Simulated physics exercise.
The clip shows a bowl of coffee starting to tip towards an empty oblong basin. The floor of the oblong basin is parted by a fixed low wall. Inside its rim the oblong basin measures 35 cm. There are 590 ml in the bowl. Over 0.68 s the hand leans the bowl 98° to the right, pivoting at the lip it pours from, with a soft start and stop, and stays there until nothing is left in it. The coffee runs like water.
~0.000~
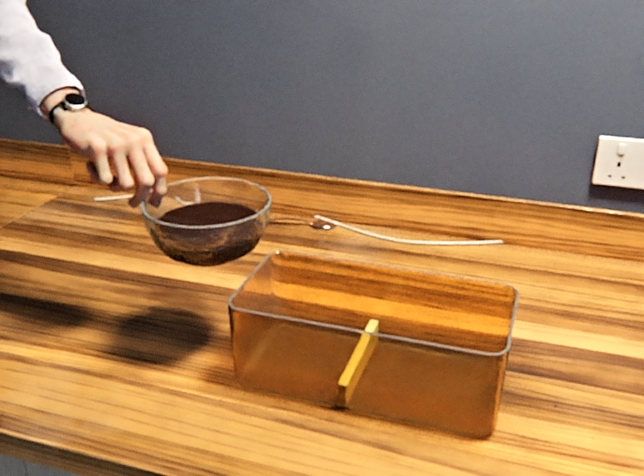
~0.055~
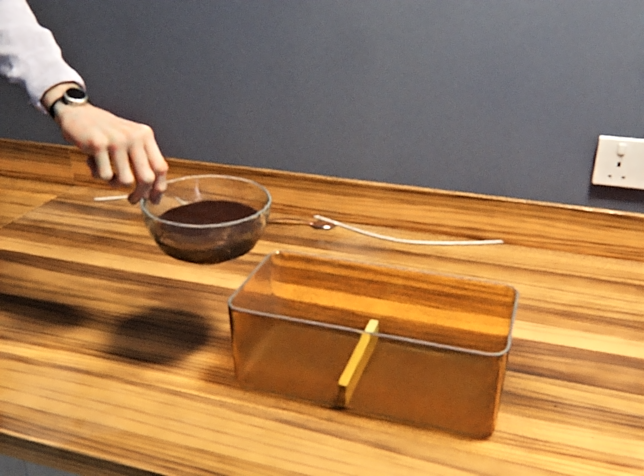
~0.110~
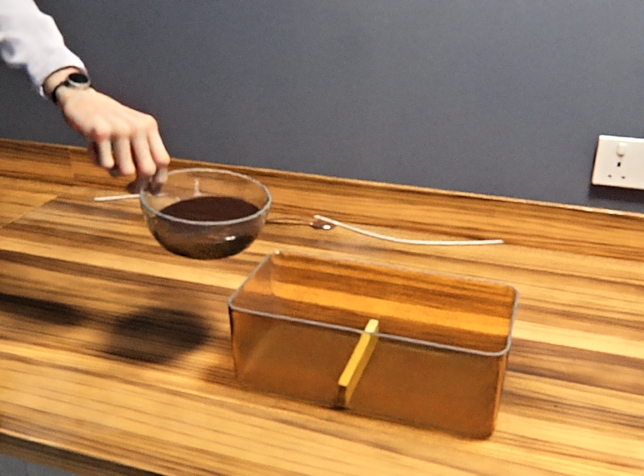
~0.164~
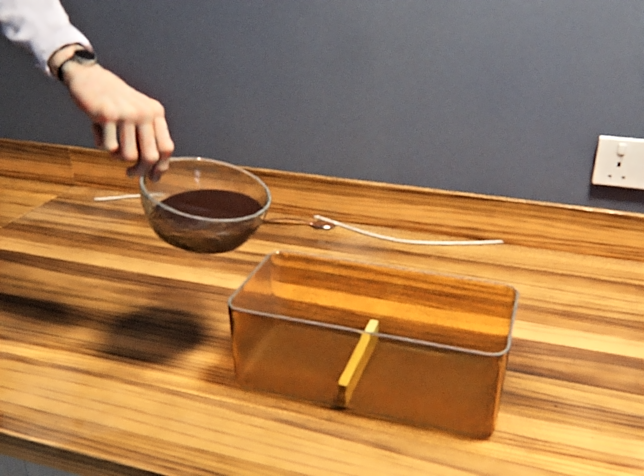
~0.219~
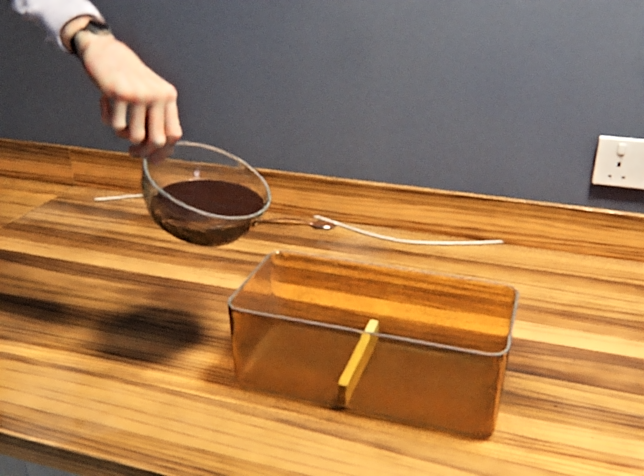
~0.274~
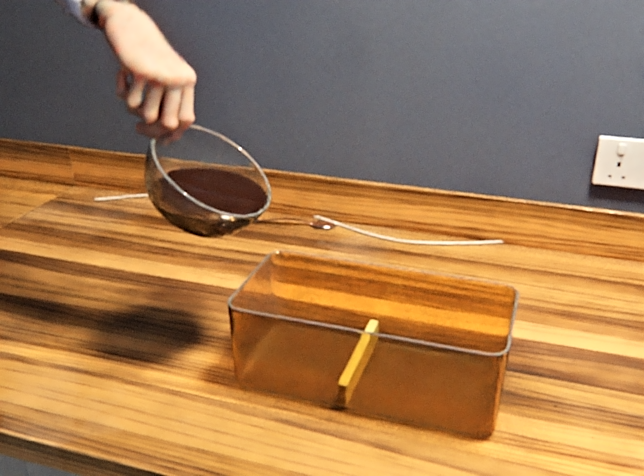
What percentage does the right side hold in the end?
Roughly 30 per cent is past the wall.
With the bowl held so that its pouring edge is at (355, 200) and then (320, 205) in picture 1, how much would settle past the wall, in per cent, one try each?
In turn about 80 and 80 per cent.
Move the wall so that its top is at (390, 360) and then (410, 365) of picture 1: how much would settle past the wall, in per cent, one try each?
First 15, then 20 per cent.
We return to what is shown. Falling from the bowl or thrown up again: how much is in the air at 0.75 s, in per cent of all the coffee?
Near 12 in a hundred.
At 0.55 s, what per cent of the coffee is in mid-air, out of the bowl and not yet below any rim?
Near 58 in a hundred.
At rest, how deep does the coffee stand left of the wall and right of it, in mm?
Left about 16 mm, right about 6 mm.
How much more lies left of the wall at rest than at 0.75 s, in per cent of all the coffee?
Near 7 in a hundred.
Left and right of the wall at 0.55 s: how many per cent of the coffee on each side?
Left about 10, right about 0.
Then, 0.55 s in, the tilt is 89° and 33 per cent is still to pour, 10 is left of the wall and 0 right of it.
Then, 0.75 s in, the tilt is 98° and 1 per cent is still to pour, 61 is left of the wall and 27 right of it.
Then, 0.95 s in, the tilt is 98° and 0 per cent is still to pour, 68 is left of the wall and 29 right of it.
Then, 1.18 s in, the tilt is 98° and 0 per cent is still to pour, 68 is left of the wall and 29 right of it.
Finally, 68 per cent lies left of the wall, 30 right of it and 2 outside.
